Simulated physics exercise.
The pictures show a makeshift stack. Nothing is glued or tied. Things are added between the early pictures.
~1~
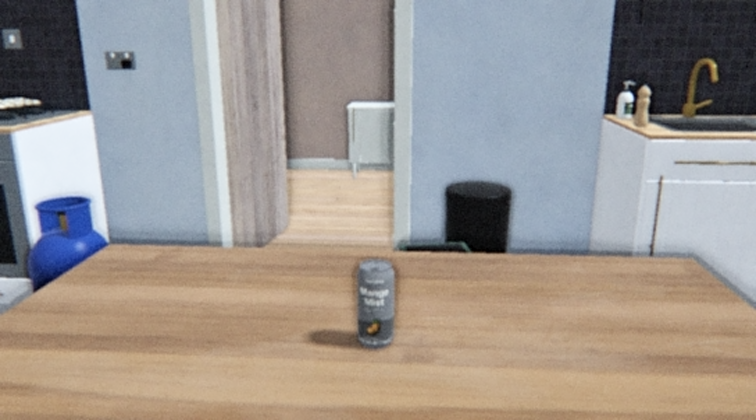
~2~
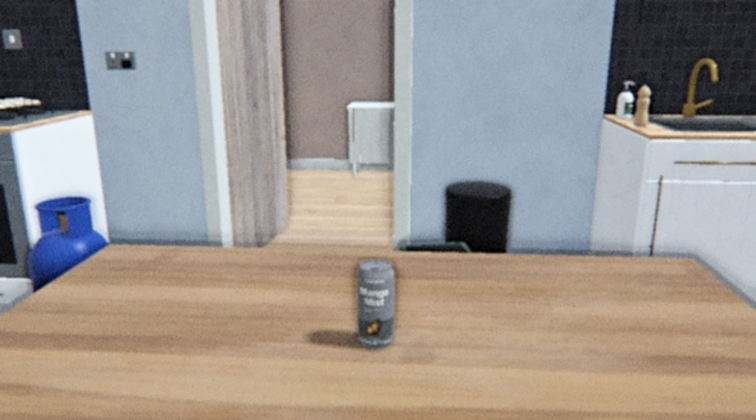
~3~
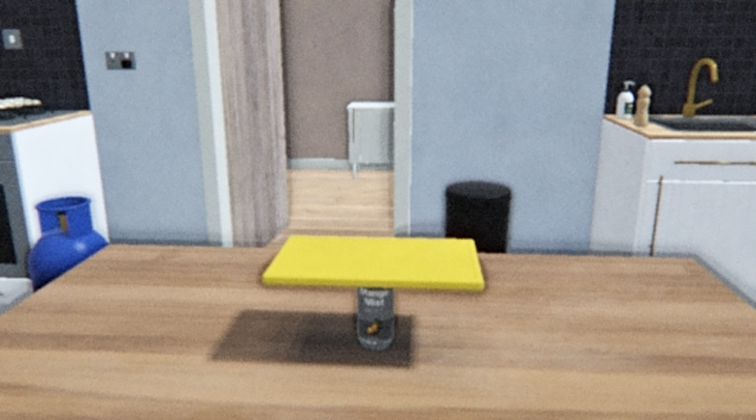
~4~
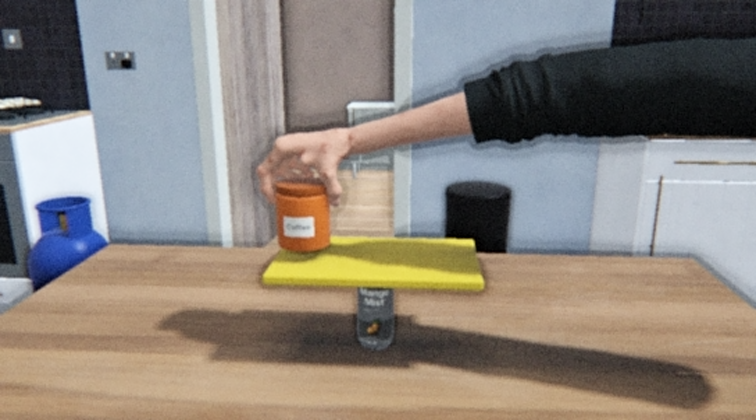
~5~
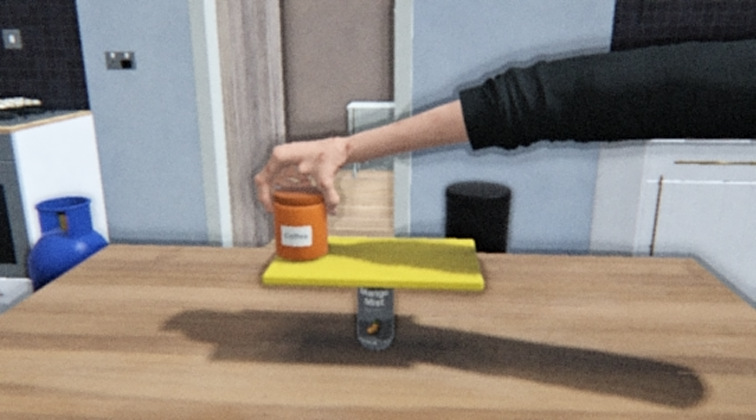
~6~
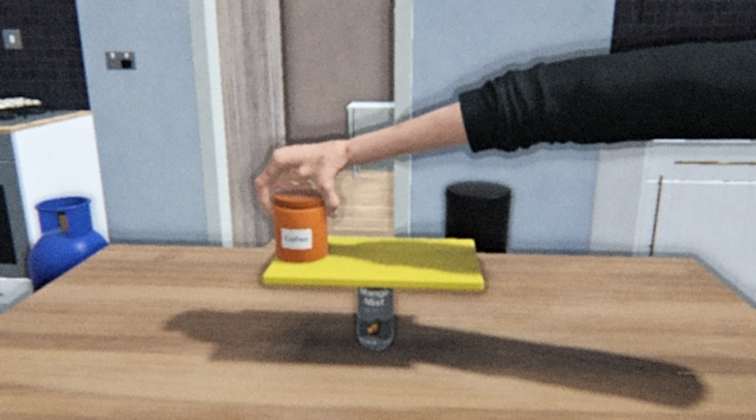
In this clip, a grey can stands on a wooden table, a yellow board appears on top of it, and a hand reaching from the right lowers an orange jar onto the board's left side and keeps holding it.
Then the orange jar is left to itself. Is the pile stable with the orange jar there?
It comes apart.
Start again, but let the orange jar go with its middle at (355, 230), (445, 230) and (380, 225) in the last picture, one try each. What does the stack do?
First, it keeps its balance; second, it gives way; third, it holds.
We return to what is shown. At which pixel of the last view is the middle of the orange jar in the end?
Around (194, 315).
Then, 0.40 s past the last view, orange jar now fallen; yellow lid rocked 56° from its first pose.
Then, 0.70 s past the last view, yellow lid now fallen; grey can displaced about its own width.
Finally, fallen, orange jar and yellow lid; moved from the start, grey can. Final places as the last picture's camera would see them, orange jar near (194, 315). The stack gives way.
